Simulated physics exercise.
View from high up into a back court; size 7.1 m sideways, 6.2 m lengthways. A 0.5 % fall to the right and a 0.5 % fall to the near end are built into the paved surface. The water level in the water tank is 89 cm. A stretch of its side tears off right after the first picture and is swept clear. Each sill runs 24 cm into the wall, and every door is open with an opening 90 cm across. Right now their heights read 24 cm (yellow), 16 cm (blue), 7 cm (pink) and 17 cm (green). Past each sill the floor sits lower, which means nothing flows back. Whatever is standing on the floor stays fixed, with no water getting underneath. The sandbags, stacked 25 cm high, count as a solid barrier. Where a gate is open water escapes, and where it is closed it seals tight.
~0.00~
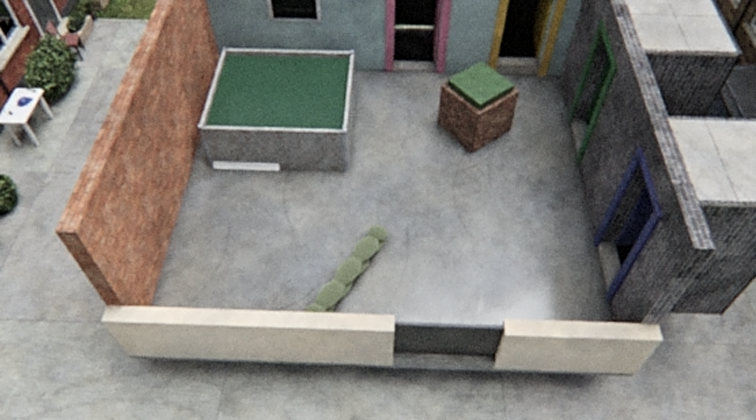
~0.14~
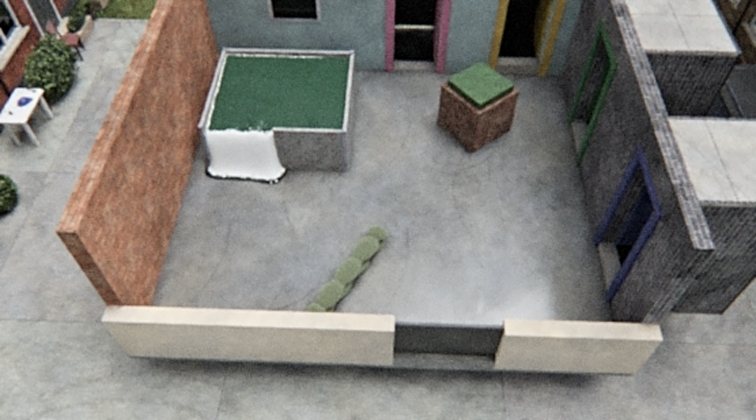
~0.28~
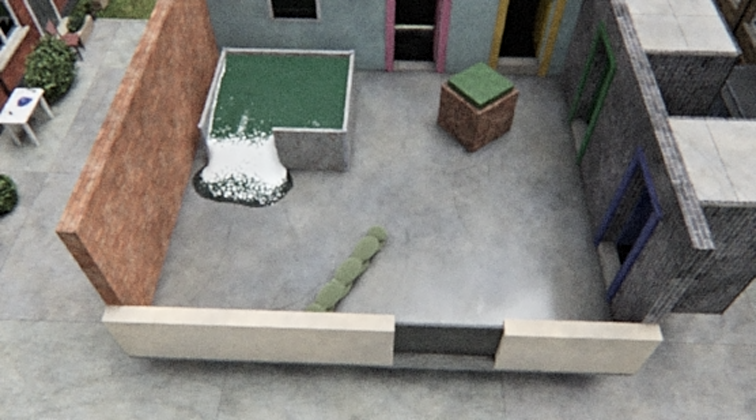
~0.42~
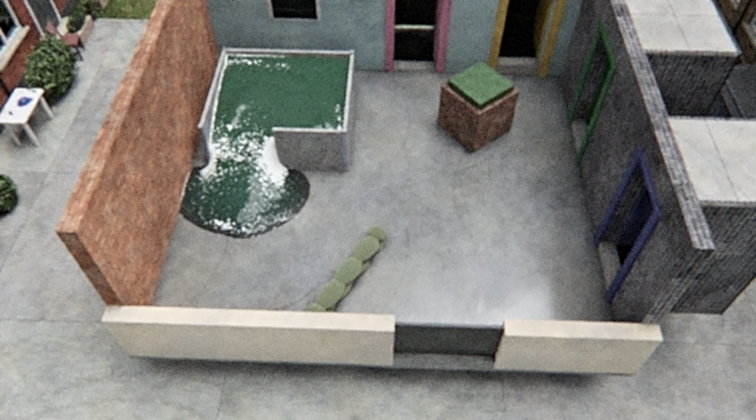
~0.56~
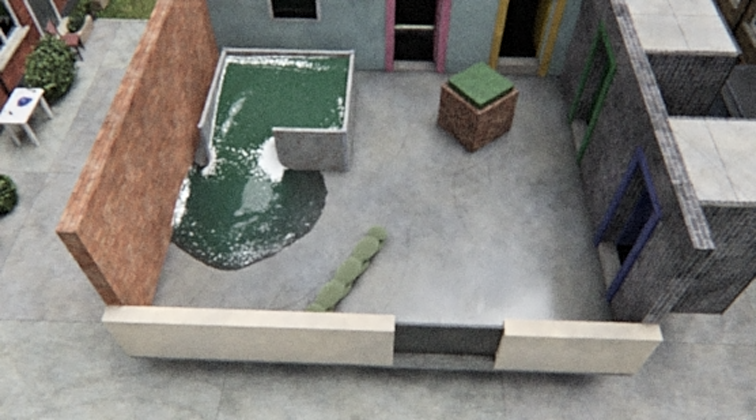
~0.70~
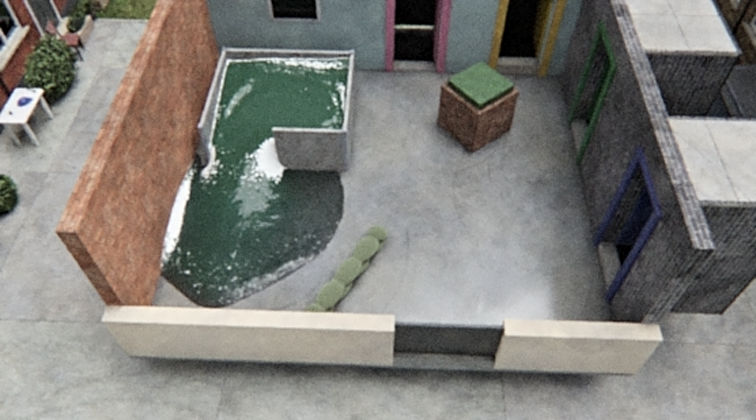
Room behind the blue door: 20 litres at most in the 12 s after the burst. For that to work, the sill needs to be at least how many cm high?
At least about 13 cm high.
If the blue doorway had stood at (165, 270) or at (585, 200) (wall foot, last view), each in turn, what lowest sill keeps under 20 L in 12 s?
First place around 30 cm, second around 10.5 cm.
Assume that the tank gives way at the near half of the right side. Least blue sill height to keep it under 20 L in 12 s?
Close to 26 cm at the least.
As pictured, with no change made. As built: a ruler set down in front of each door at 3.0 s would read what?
Depths in cm - yellow: 0, blue: 0, pink: 0, green: 0.
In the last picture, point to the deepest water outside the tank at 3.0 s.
At about pixel (313, 328).
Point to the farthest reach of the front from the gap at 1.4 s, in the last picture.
Lab note: Front tip approx. at (336, 340).
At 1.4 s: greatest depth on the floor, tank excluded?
Max depth: Near 69 cm.
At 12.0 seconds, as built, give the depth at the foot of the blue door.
Some 12.0 centimetres.
After 1.4 s water covers 25 % of the floor, deepest (69 cm) near (159, 323); it has not reached the blue door.
After 3.0 s water covers 45 % of the floor, deepest (57 cm) near (313, 328); it has not reached the blue door.
After 12.0 s water covers 95 % of the floor, deepest (15 cm) near (342, 268); 12 cm at the blue door, 8 litres in over its 16 cm sill.
At the blue door as built, the water arrived by 3.5 s and peaked near 21 cm at 4.4 s.
With a sill of 11 cm, 35 litres would have come in within the 12 s; with 14.5 cm, 13 litres. So under 20 litres takes about 13 cm.
